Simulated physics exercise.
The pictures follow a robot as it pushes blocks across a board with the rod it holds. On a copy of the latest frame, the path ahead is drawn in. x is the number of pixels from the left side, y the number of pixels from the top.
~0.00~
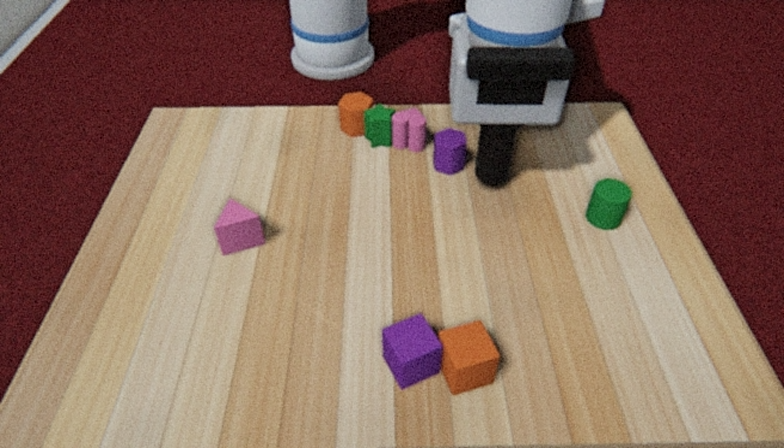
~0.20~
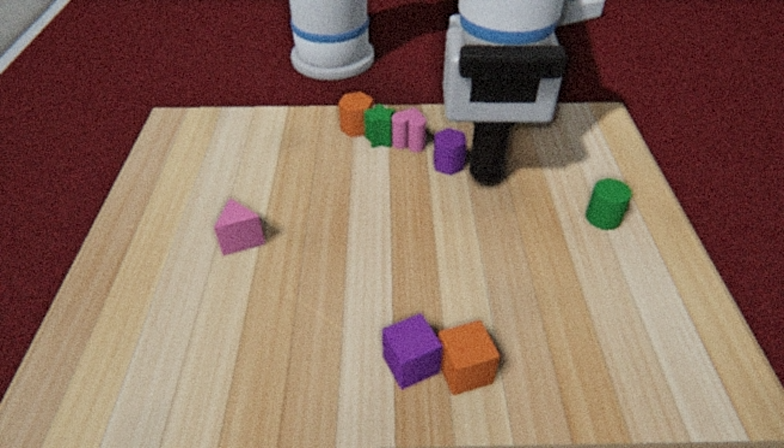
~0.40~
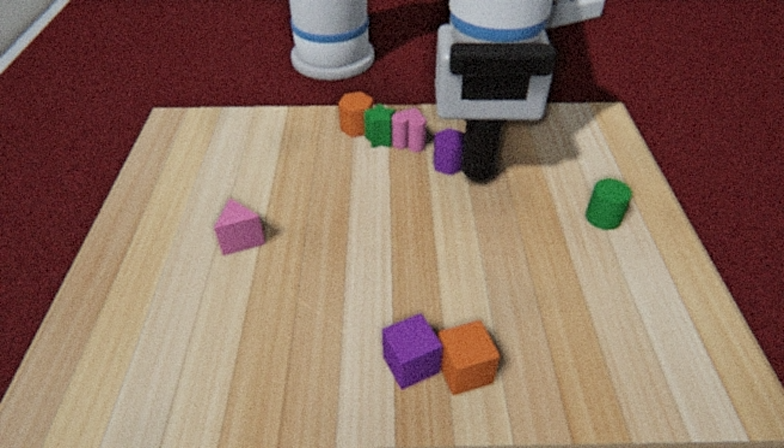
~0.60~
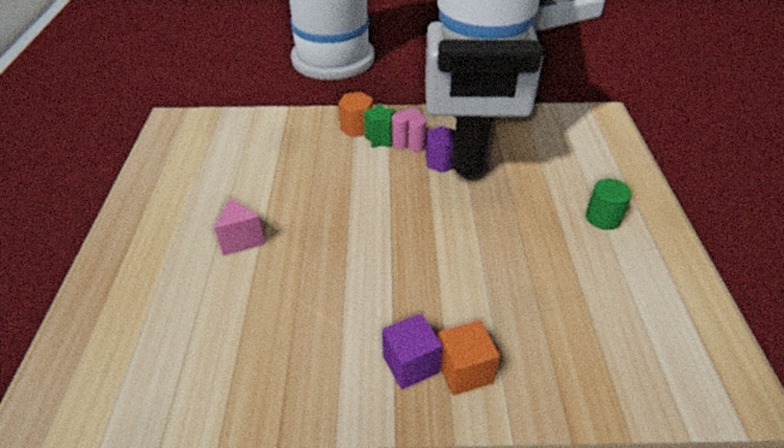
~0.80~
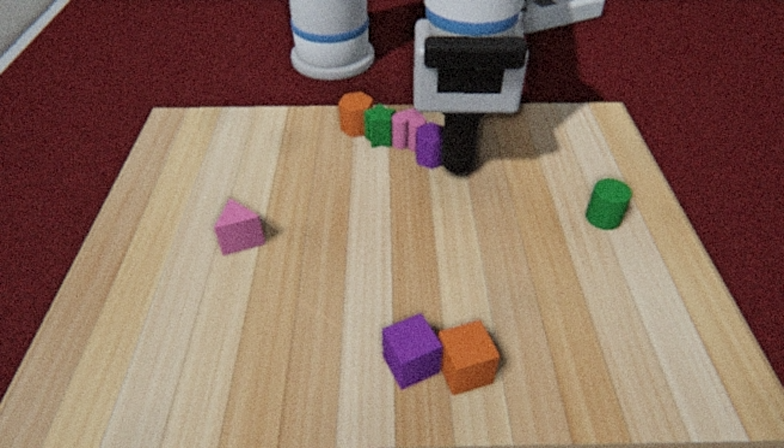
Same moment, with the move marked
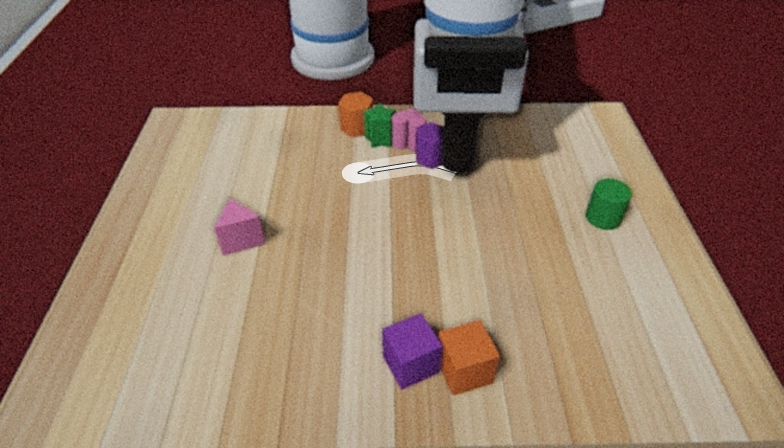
Robot arm with a black rod sliding left, nudging a purple block toward a pink one in a row on a wooden board.
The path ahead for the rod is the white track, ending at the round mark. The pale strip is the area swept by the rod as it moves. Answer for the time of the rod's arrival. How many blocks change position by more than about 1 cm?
The answer is two blocks.
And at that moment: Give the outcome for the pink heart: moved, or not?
The pink heart will be pushed away from where it stands.
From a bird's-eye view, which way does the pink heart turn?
In a top view, it turns counterclockwise.
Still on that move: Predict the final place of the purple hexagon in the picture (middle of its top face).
It should be at (406, 119) by then.
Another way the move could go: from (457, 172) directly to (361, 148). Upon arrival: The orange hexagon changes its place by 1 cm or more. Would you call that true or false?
That is true.
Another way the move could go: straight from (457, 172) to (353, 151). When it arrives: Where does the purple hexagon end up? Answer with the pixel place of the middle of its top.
The centre of its top will be at (401, 114).
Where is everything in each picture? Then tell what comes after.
Lower end of the rod (491, 174), tops of blocks, orange hexagon (356, 101), green star block (380, 112), pink heart (410, 116), purple hexagon (451, 137), in the first picture.
Rod (486, 173), blocks as before, in the second picture.
Rod (478, 170), blocks as before, in the third picture.
Rod (469, 167), purple hexagon (443, 135), in the fourth picture.
Rod (458, 163), orange hexagon (356, 101), green star block (380, 112), pink heart (410, 116), purple hexagon (432, 131), in the fifth picture.
The drawn path runs from (457, 172) over (425, 164) and (392, 167) to (358, 173).
The first path, step by step. One third of the way, rod (425, 156); green star block (377, 111), turned 20° anticlockwise; pink heart (406, 104), turned 35° anticlockwise; purple hexagon (411, 119), turned 50° clockwise.
Two thirds of the way, rod (392, 159); green star block (377, 110), turned 20° anticlockwise; pink heart (406, 103), turned 35° anticlockwise; purple hexagon (406, 119), turned 80° clockwise.
At the end, rod (358, 164); orange hexagon not moved; green star block (377, 110), turned 20° anticlockwise; pink heart (406, 103), turned 35° anticlockwise; purple hexagon (406, 119), turned 80° clockwise.
